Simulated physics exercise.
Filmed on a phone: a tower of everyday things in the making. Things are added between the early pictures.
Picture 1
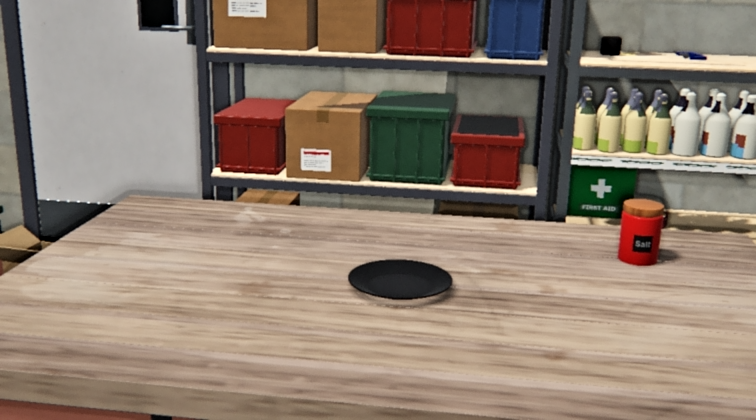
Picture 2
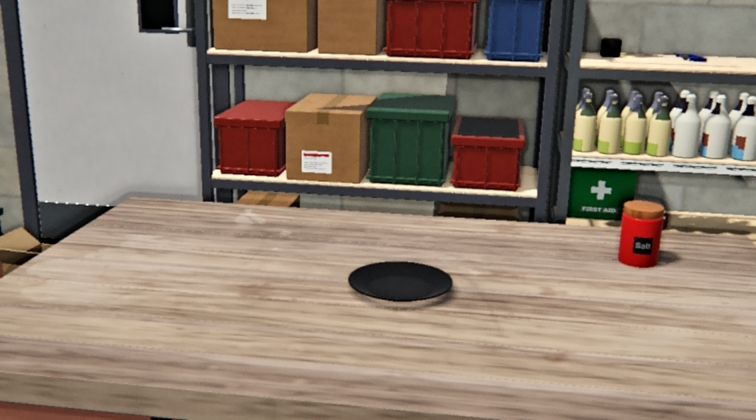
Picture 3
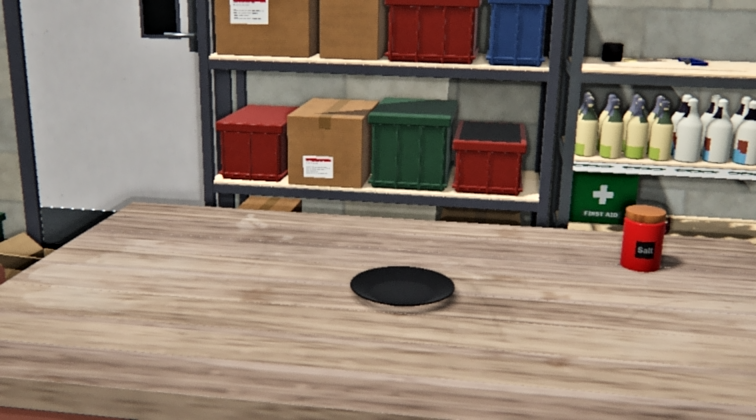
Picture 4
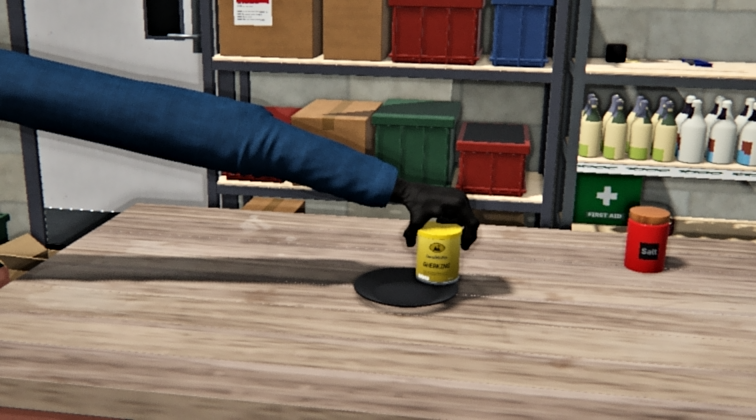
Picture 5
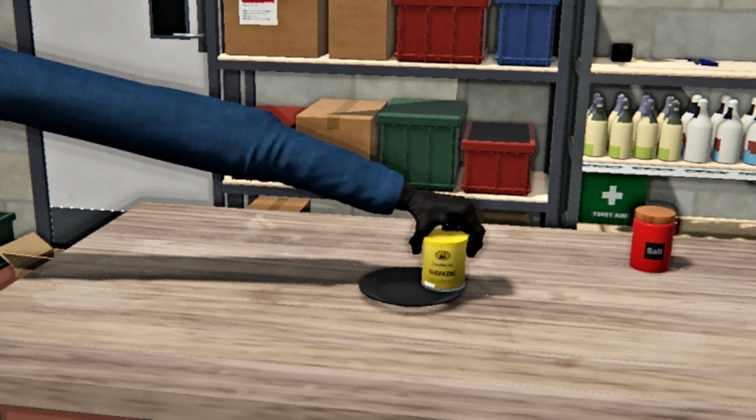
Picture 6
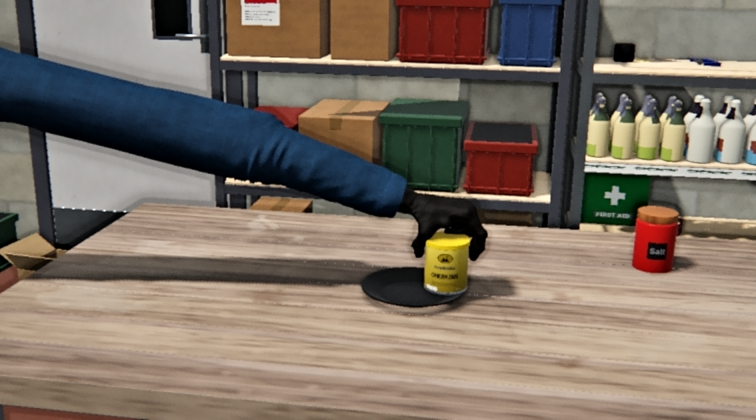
Gloved hand in a blue sleeve reaching in from the left, lowering a yellow tin onto a black plate and keeping hold.
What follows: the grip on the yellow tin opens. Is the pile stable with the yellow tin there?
It stays up.
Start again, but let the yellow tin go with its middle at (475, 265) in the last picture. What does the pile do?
Then it comes apart.
Then, 0.20 s on from there, no change.
Then, 0.40 s on from there, yellow tin resting near (446, 264).
In the end, all 3 unmoved. At the end, from the last picture's camera, yellow tin near (446, 264). The pile holds.
